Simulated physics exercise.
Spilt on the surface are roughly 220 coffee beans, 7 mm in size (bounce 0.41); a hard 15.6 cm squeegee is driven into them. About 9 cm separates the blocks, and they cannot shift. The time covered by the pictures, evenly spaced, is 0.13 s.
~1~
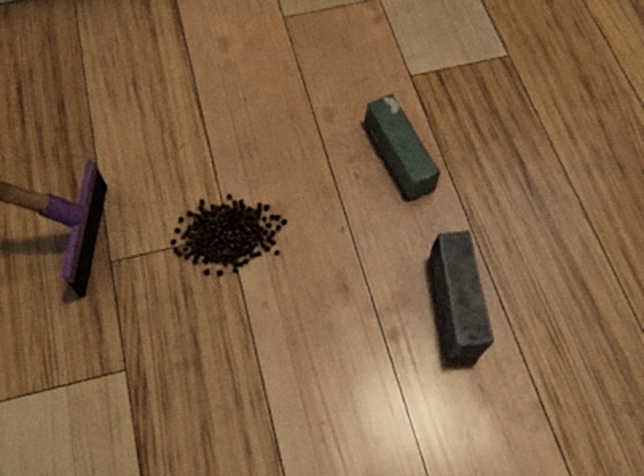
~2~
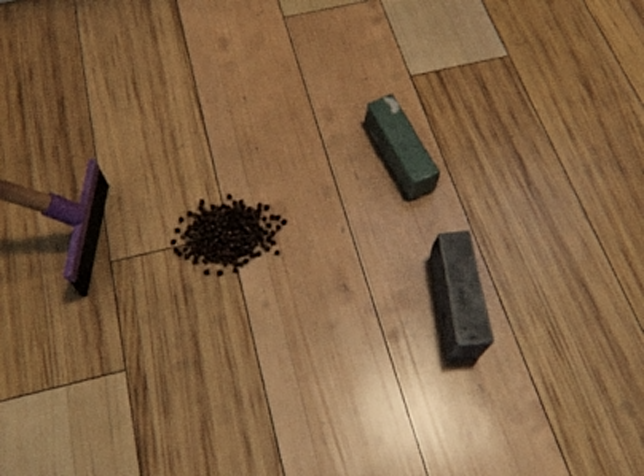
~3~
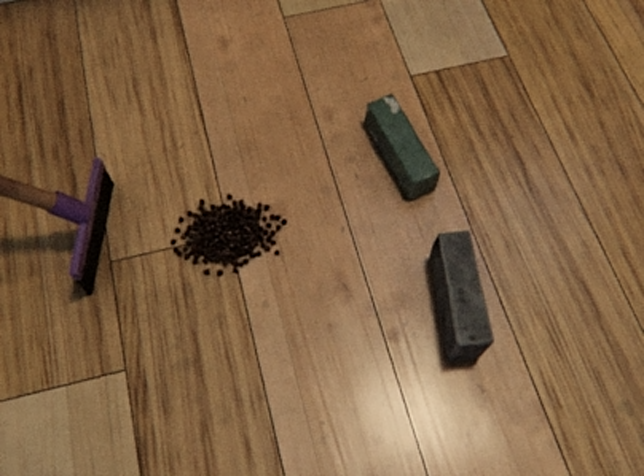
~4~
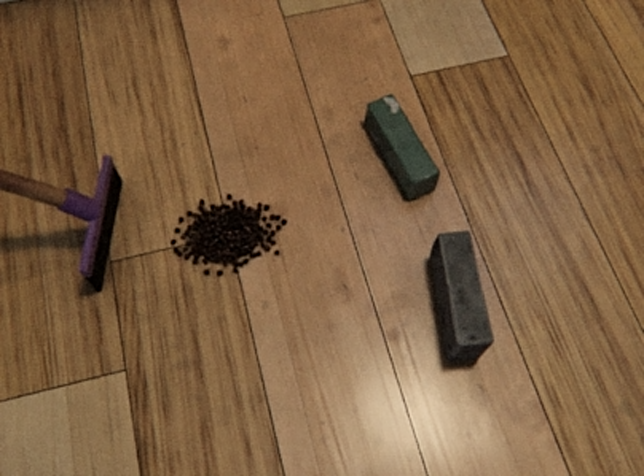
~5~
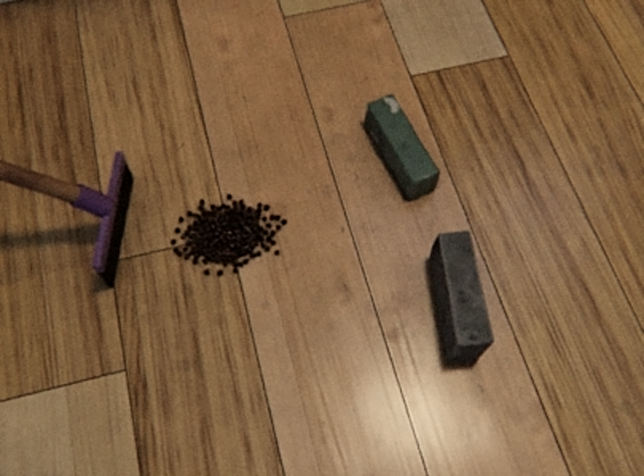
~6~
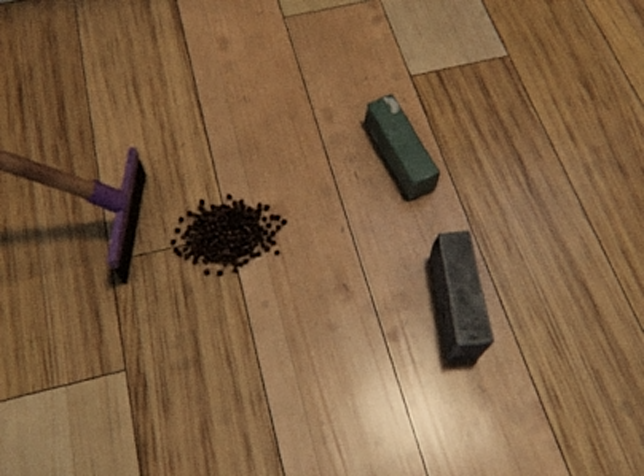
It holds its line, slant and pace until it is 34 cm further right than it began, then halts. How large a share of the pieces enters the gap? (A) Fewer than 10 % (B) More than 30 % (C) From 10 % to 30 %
Fewer than 10 % (A).
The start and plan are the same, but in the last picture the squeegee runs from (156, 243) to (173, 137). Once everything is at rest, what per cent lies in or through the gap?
Through 5.
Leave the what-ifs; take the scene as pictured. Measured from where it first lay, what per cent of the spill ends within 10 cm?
My estimate is some 45 percent.
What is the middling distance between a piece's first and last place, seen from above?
12 cm.
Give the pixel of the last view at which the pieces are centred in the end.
At about (336, 227).
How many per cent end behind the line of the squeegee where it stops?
About 50 per cent.
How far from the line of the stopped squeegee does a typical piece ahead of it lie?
That comes to about 3 centimetres.
Then, 0.25 s after the last picture, squeegee 21 cm from its start, spill 11 cm wide; held up before the blocks 100 %.
Then, 0.49 s after the last picture, squeegee 34 cm from its start, spill 13 cm wide; held up before the blocks 100 %.
Then, 0.70 s after the last picture, squeegee 34 cm from its start, spill 14 cm wide; held up before the blocks 100 %.
In the end, in or through the gap 0 %, round the near block 0 %, round the far block 0 %, held up before the blocks 100 %.
